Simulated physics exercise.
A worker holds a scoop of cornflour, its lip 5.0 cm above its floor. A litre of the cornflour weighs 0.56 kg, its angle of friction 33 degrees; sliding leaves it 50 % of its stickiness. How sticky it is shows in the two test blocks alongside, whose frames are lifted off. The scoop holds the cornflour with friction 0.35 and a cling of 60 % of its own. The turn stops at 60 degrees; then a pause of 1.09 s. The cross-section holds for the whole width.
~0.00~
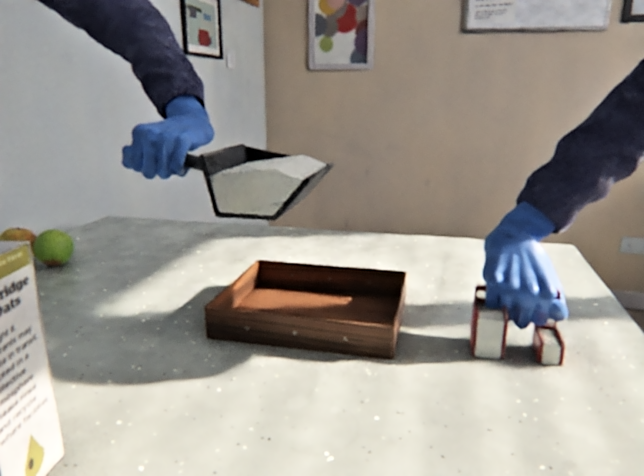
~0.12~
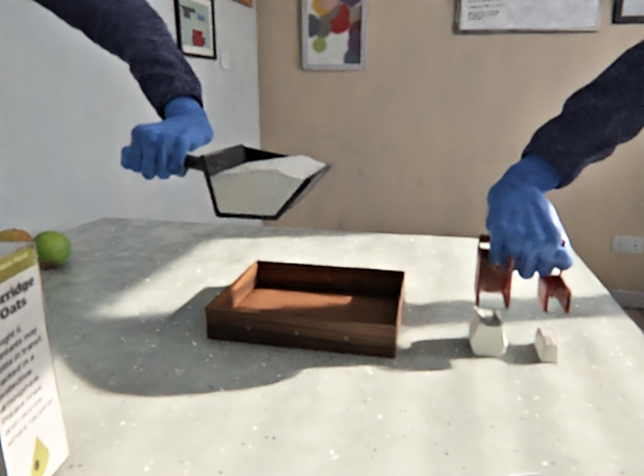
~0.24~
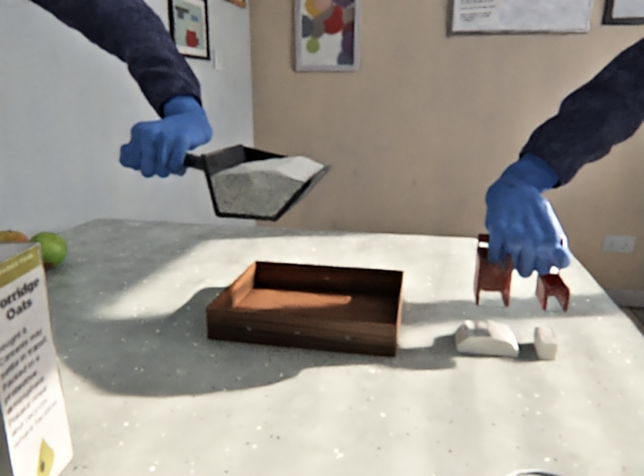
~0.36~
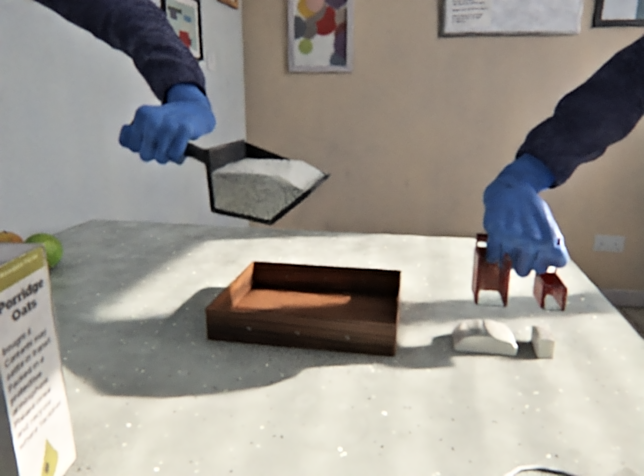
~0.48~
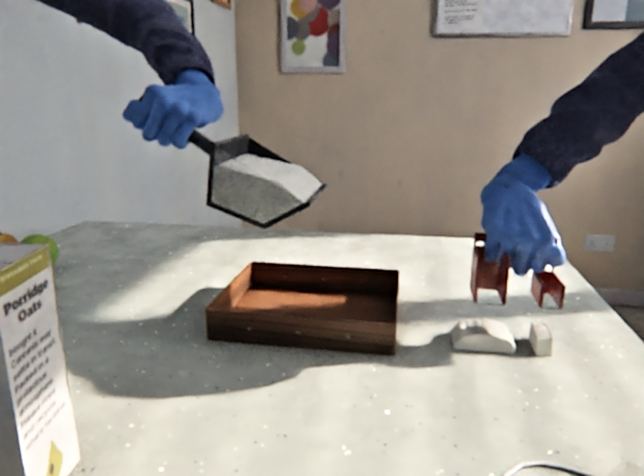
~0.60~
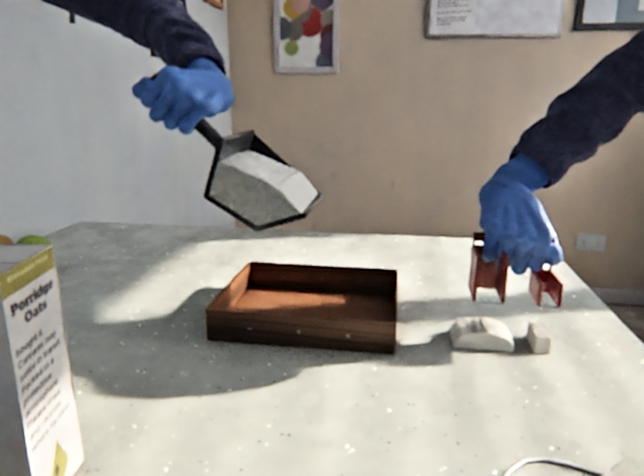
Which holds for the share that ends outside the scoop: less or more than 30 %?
The share that ends outside the scoop is more than 30 %.
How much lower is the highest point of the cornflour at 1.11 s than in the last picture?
Some 1.5 cm.
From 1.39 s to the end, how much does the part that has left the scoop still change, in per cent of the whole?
Some 4 per cent.
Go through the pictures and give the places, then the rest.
Lip at (305, 179), tilt 0 degrees; highest point of the cornflour at (273, 169); test blocks 5.4 cm, 2.6 cm high (left to right), in the first picture.
Lip at (306, 179), tilt 0 degrees; highest point of the cornflour at (274, 169); test blocks 4.4 cm, 2.6 cm high (left to right), in the second picture.
Lip at (307, 181), tilt 1 degrees; highest point of the cornflour at (271, 170); test blocks 2.6 cm, 2.6 cm high (left to right), in the third picture.
Lip at (307, 190), tilt 10 degrees; highest point of the cornflour at (220, 172); test blocks 2.5 cm, 2.6 cm high (left to right), in the fourth picture.
Lip at (306, 202), tilt 20 degrees; highest point of the cornflour at (218, 167); test blocks 2.5 cm, 2.6 cm high (left to right), in the fifth picture.
Lip at (303, 213), tilt 31 degrees; highest point of the cornflour at (219, 163); test blocks 2.5 cm, 2.6 cm high (left to right), in the sixth picture.
By 0.84 s, the scoop is at 52 degrees and 0 % has left it.
By 1.11 s, the scoop is at 60 degrees and 12 % has left it.
By 1.39 s, the scoop is at 60 degrees and 44 % has left it.
By 1.66 s, the scoop is at 60 degrees and 47 % has left it.
By 1.96 s, at the end, the scoop is at 60 degrees and 48 % has left it.
